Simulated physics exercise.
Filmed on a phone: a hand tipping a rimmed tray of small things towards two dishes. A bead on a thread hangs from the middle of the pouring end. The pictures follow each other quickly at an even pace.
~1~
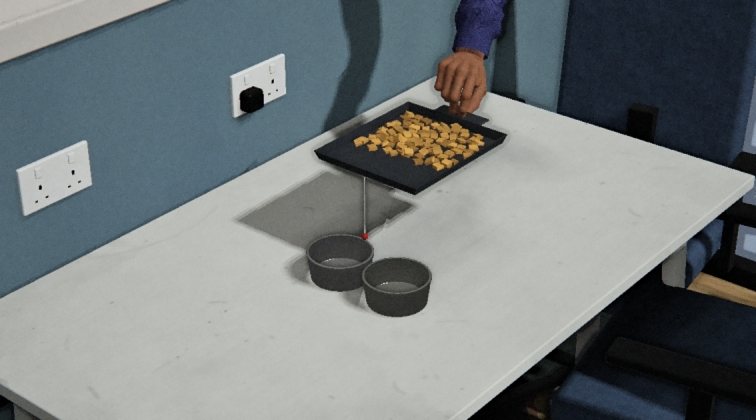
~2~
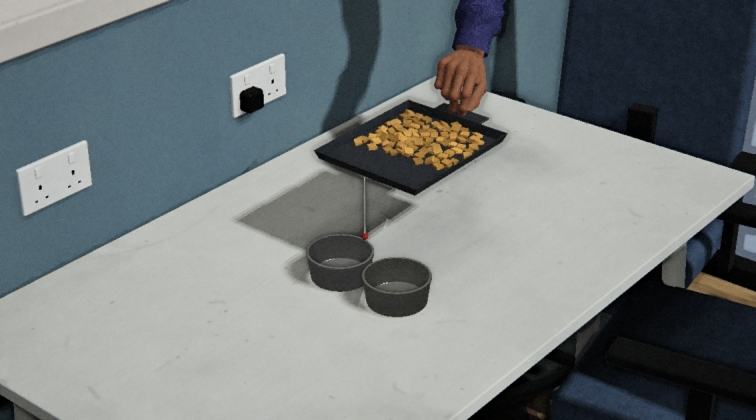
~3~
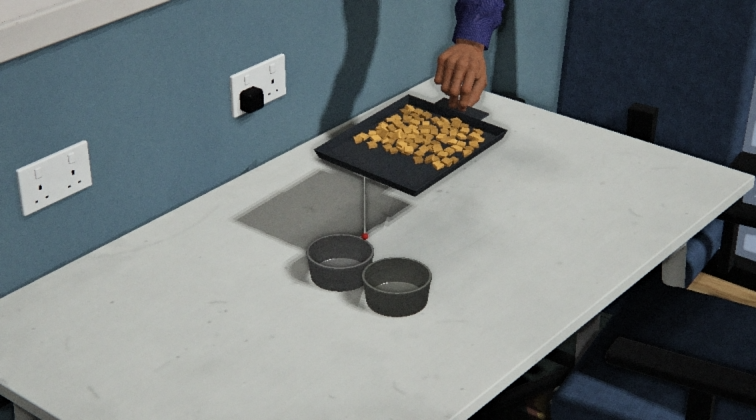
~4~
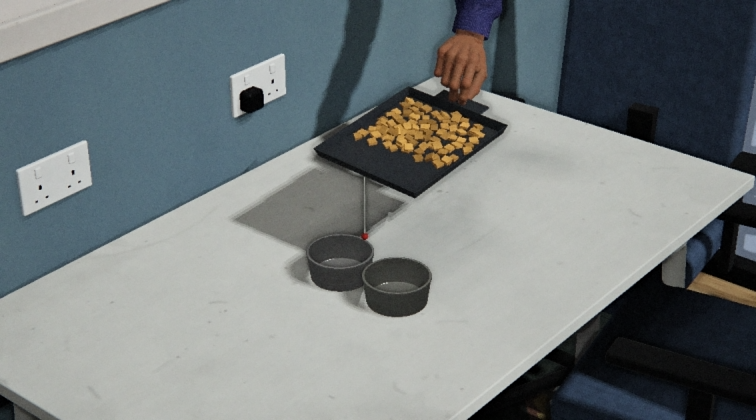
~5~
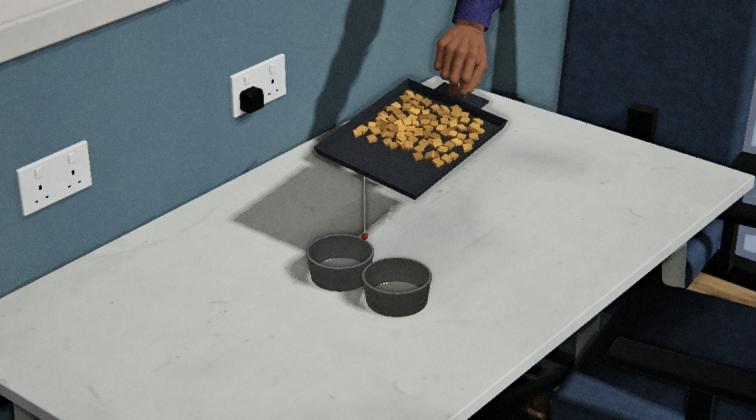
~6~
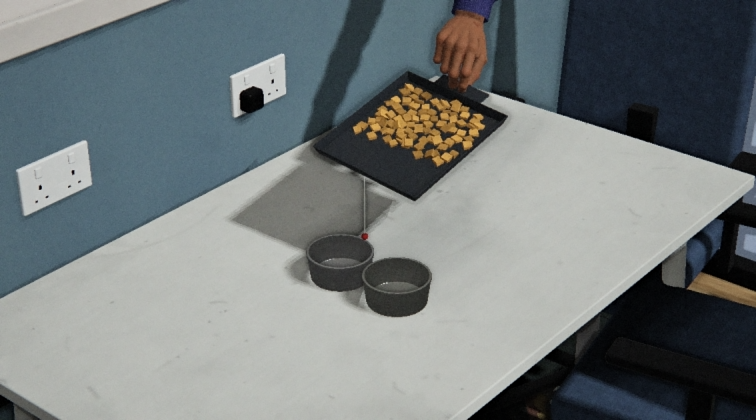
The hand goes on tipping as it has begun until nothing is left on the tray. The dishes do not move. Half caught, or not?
The two hold over half of the load.
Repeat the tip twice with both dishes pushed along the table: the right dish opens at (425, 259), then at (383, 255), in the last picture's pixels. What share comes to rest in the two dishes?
Near 70 % and 50 %.
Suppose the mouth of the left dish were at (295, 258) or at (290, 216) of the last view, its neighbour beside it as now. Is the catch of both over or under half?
The first try: Not half. The second: The smaller part.
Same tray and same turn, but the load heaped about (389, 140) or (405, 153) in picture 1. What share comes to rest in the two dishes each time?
Roughly 70 per cent, and 80 per cent.
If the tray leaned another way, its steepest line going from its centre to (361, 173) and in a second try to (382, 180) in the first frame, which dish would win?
One: The left dish. Two: The dish on the right.
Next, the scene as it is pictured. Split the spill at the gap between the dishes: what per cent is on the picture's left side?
Roughly 0 in a hundred.
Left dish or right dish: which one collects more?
It is the right-hand dish.
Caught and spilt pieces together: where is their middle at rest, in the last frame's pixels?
Roughly at (405, 289).
Soon after the last picture, tray tipped steeply; most on the tray; a small part in the air.
A little later, tray tipped right over; a small part on the tray; about two thirds in the right dish; a small part outside both; a small part in the air.
Later still, tray tipped past a quarter turn; most in the right dish; about a quarter outside both.
At rest, tray tipped past a quarter turn; most in the right dish; none in the left dish; about a quarter outside both.
